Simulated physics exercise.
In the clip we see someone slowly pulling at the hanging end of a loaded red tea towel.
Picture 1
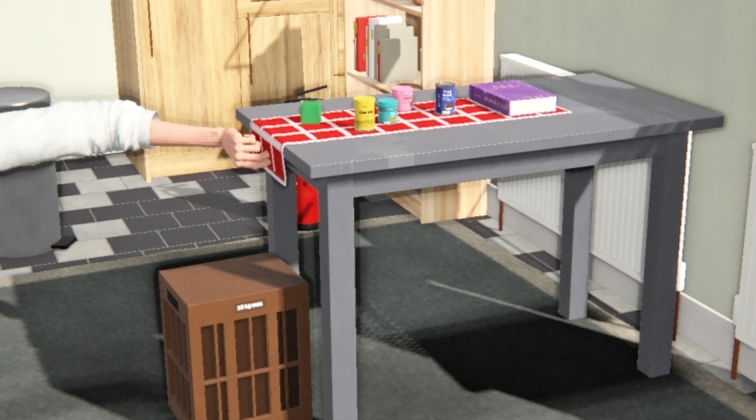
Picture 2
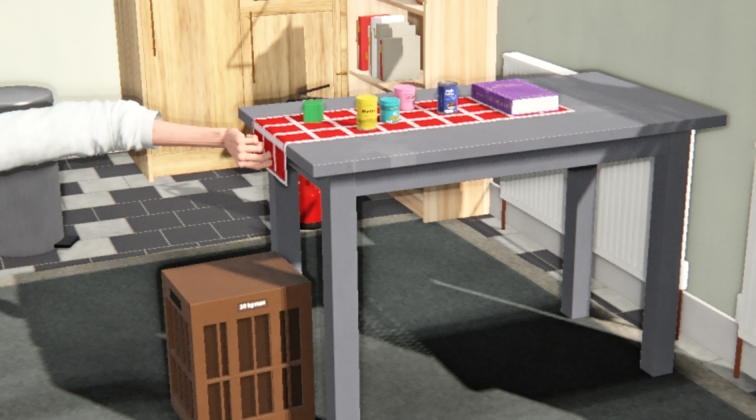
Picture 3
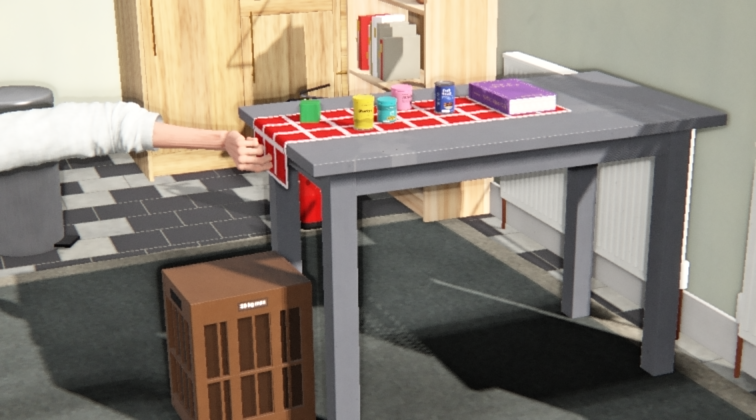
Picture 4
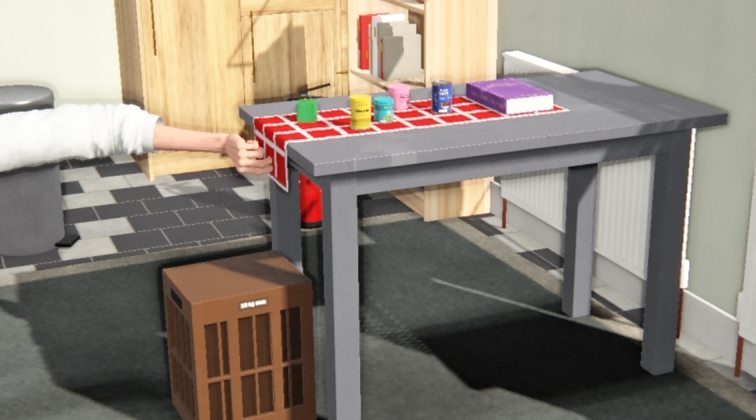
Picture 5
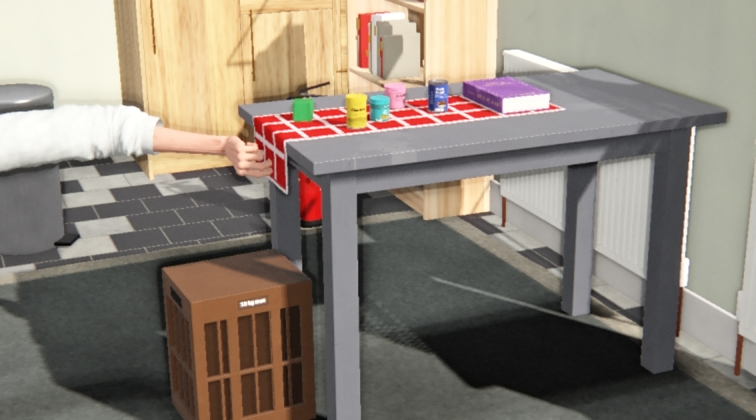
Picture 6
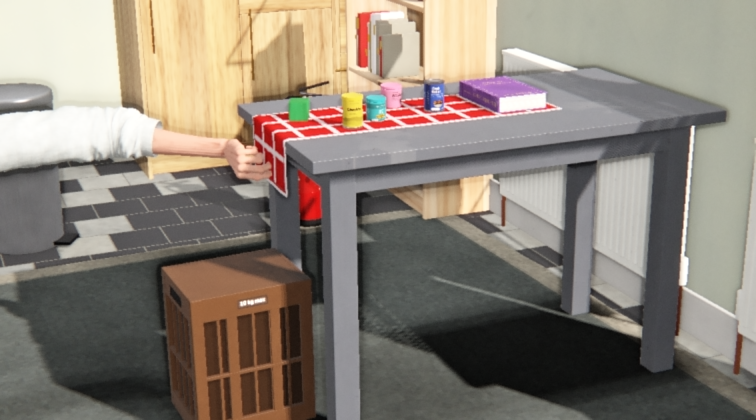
Red checked cloth being slowly pulled by a hand at the left table edge, carrying small coloured pots and a purple book slightly leftward.
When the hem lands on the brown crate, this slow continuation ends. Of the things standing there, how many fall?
The top is going to lose a pair of items.
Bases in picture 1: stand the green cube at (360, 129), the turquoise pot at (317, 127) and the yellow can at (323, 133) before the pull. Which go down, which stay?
I'd say the green cube takes a fall, the turquoise pot takes a fall, and the yellow can takes a fall.
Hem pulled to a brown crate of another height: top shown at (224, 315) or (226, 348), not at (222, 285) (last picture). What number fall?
Over the edge: 3, then 4.
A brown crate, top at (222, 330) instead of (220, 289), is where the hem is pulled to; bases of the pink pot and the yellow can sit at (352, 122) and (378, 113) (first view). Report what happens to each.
The pink pot ends up off the top and the yellow can ends up off the top.
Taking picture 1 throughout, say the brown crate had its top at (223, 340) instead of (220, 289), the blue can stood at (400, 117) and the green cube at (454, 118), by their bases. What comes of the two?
Observed: Blue can departs; green cube remains seated.
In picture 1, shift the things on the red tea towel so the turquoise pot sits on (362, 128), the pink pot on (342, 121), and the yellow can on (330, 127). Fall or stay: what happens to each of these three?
Outcome: The turquoise pot is gone, the pink pot is gone, the yellow can is gone.
Early on, hem near (271, 234); green cube gone.
Midway, hem on the crate; green cube and yellow can gone.
Finally, hem on the crate; green cube and yellow can gone. Over the edge go two.
